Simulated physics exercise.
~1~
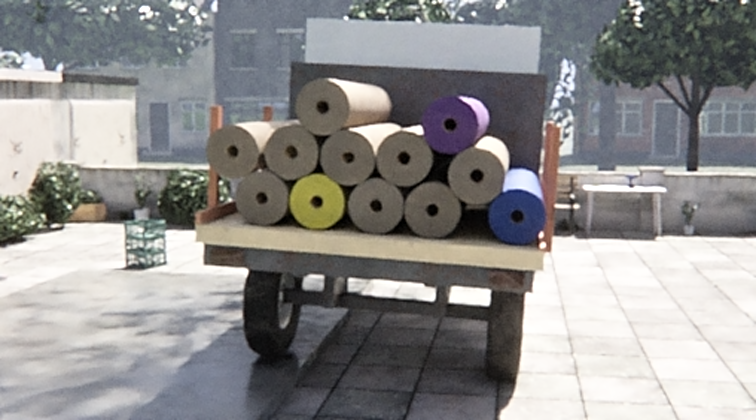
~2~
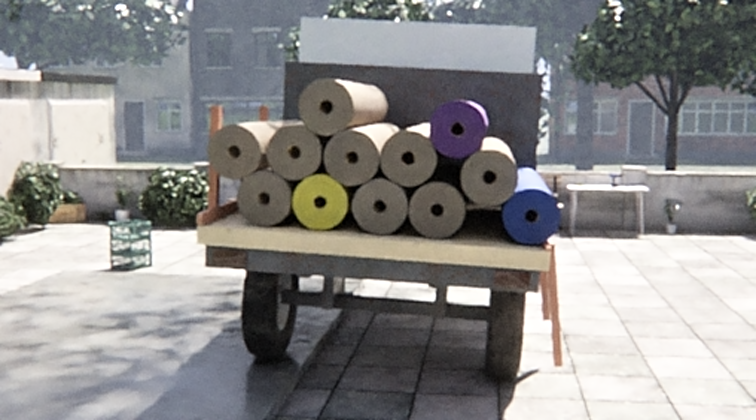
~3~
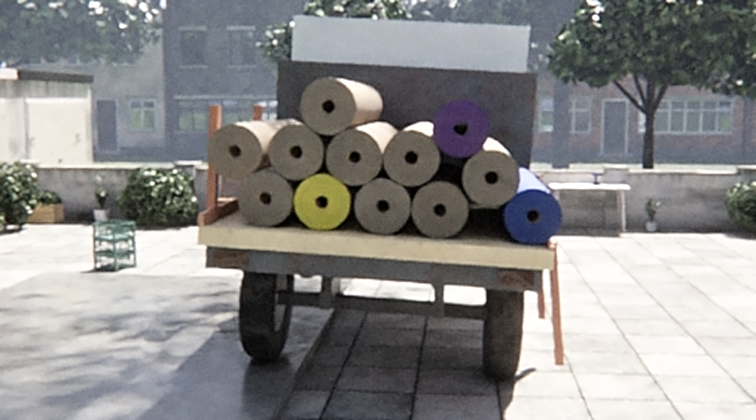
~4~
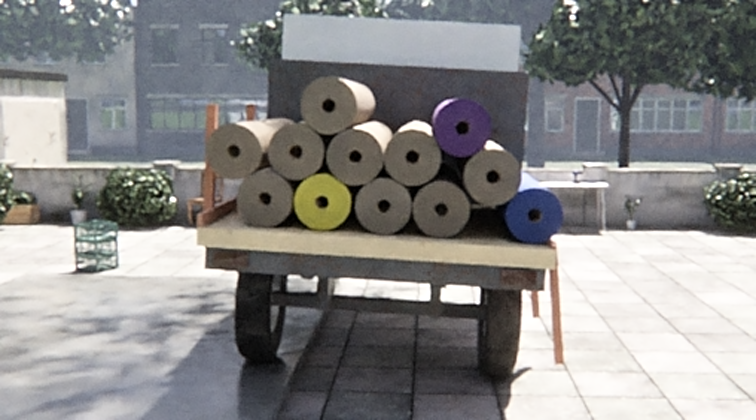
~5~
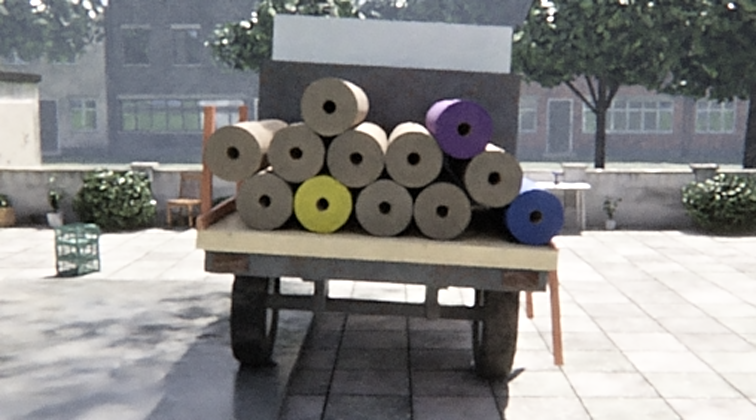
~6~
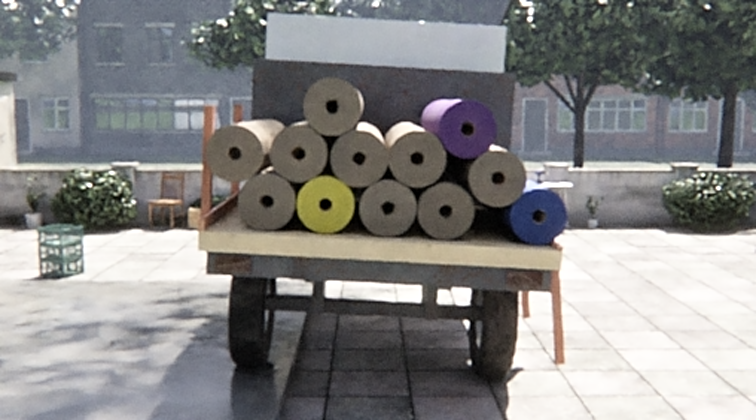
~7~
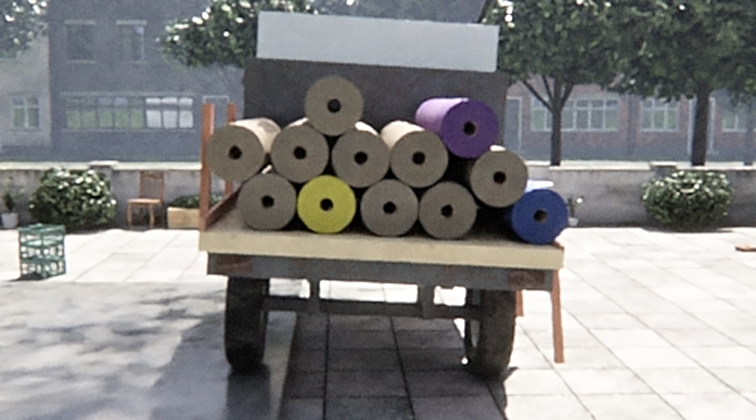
Paved yard with a flatbed lorry stacked with rolls, right-hand posts dropping, blue roll shifting slightly right, and the whole load staying aboard.
